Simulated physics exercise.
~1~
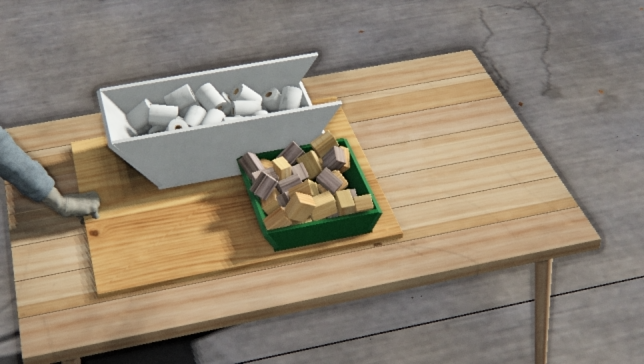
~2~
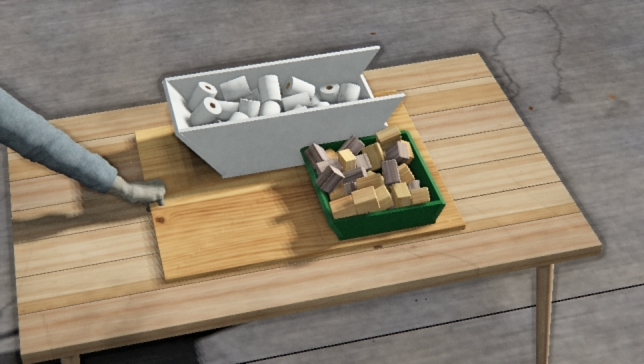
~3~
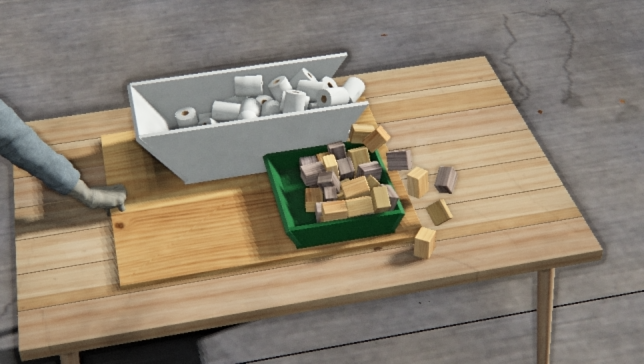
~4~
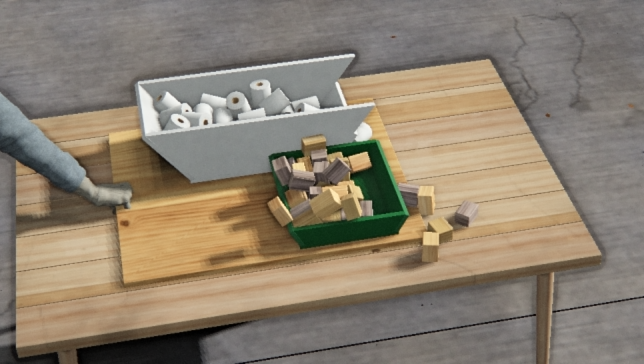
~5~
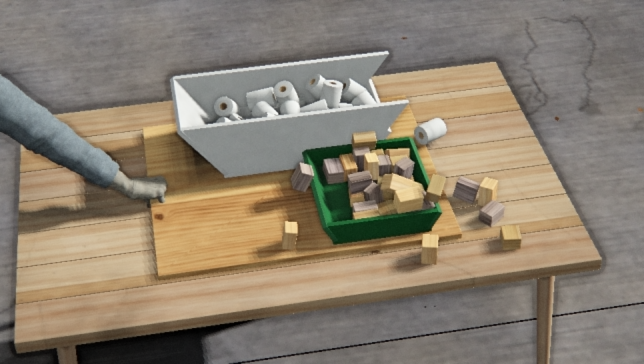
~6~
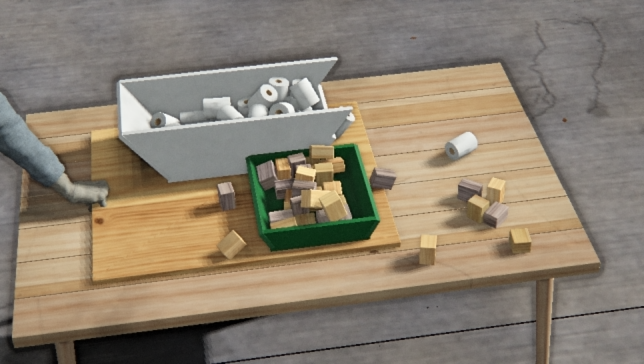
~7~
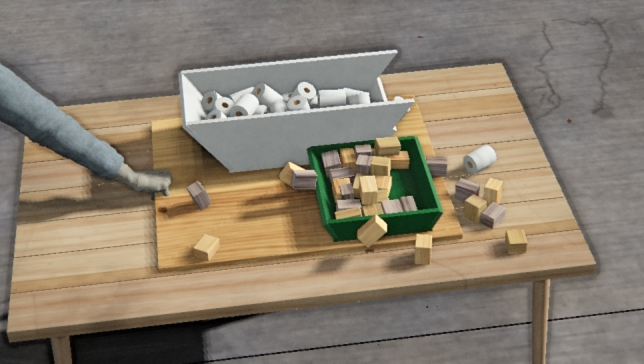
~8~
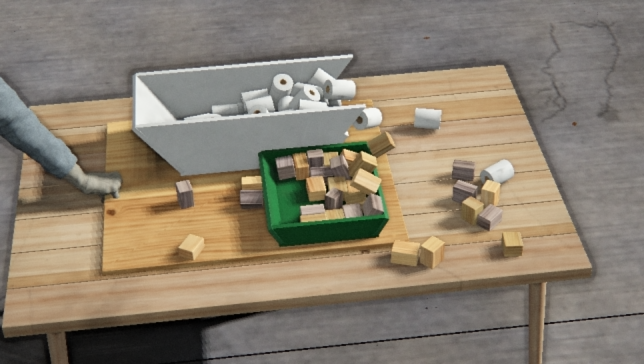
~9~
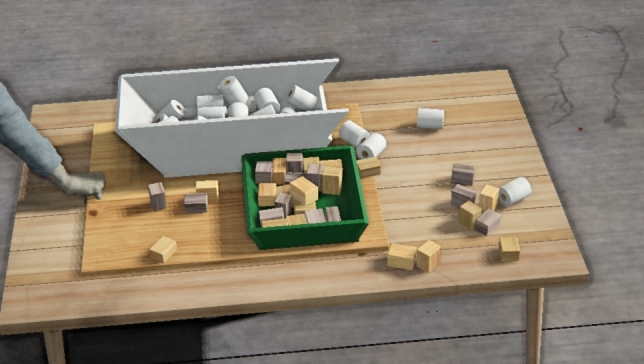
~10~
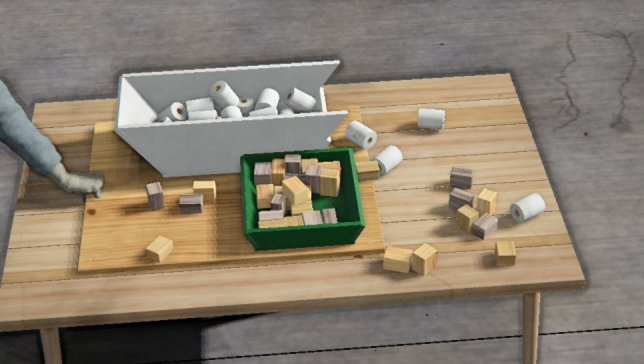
A gloved hand at the left grips a board on a pale wooden table, seen from above on grey cracked ground, and shoves it right and left. A long white tote of paper rolls sits at the back of the board, with a smaller green tote of tan and grey-brown wooden blocks in front. As the board jerks back, blocks spill over the green tote's right side and tumble onto the table. More blocks drop onto the board at the left, while a few white rolls escape the white tote's low right end. The board finally rests toward the left, both totes still mostly holding their loads, with blocks and four rolls scattered around.
